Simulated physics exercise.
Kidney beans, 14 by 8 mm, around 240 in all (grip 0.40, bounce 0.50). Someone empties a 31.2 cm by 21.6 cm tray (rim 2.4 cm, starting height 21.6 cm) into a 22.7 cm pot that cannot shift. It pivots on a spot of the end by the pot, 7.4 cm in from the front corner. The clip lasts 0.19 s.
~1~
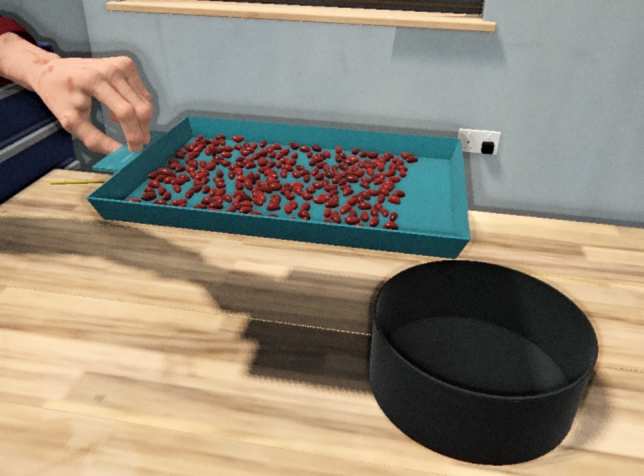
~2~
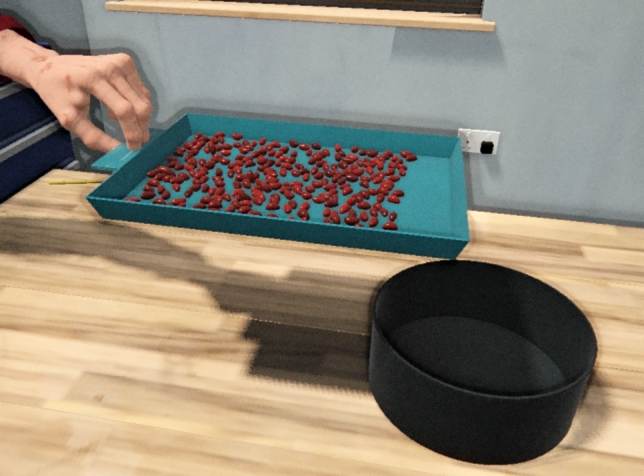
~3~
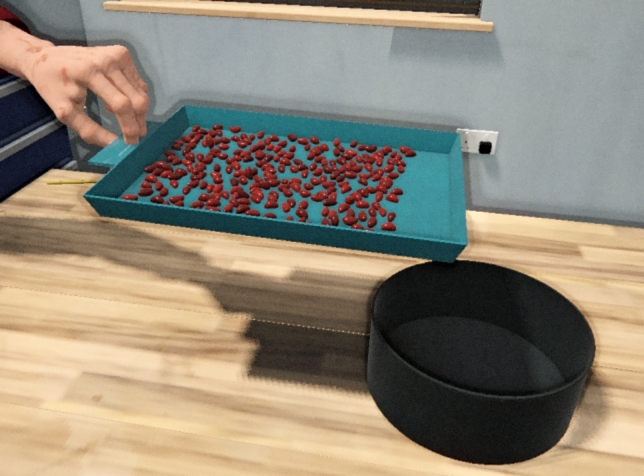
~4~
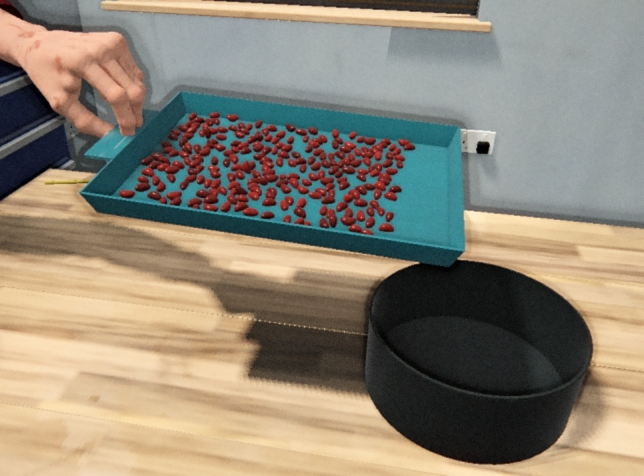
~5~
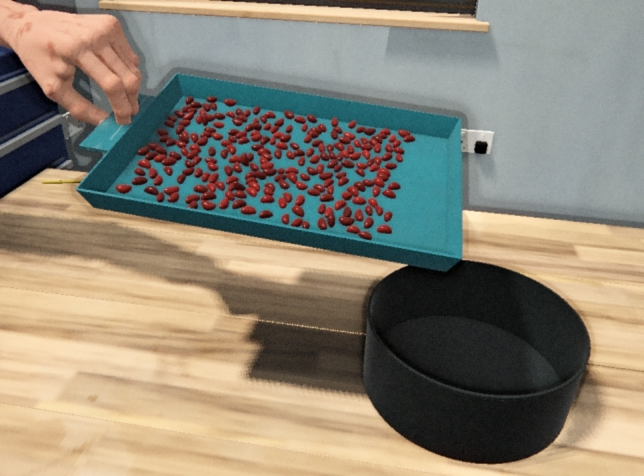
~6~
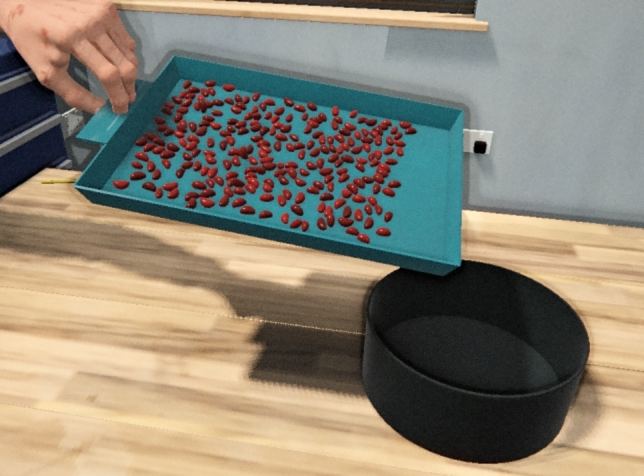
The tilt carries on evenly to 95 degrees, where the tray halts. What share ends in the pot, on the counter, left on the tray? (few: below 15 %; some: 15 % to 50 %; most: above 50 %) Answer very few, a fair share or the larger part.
In the pot: A fair share; on the counter: The larger part; left on the tray: Very few.
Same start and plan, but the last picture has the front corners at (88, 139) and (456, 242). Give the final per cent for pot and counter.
Pot 75, counter 25.
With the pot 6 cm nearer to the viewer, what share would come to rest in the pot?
Then about 60 per cent.
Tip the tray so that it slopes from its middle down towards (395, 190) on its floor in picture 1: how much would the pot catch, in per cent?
About 70 per cent.
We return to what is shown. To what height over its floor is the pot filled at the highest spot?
About 1.5 cm.
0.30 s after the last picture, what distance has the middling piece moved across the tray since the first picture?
About 7 cm.
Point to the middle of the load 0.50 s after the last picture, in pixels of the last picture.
Near (354, 298).
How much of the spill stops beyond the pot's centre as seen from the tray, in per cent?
About 20 per cent.
Then, 0.30 s after the last picture, tilt 55 degrees; the tray holds 100 %, the pot 0 %.
Then, 0.50 s after the last picture, tilt 81 degrees; the tray holds 60 %, the pot 0 %.
Then, 0.82 s after the last picture, tilt 95 degrees; the tray holds 0 %, the pot 25 %.
In the end, pot 30 %, counter 70 %, tray 0 %.
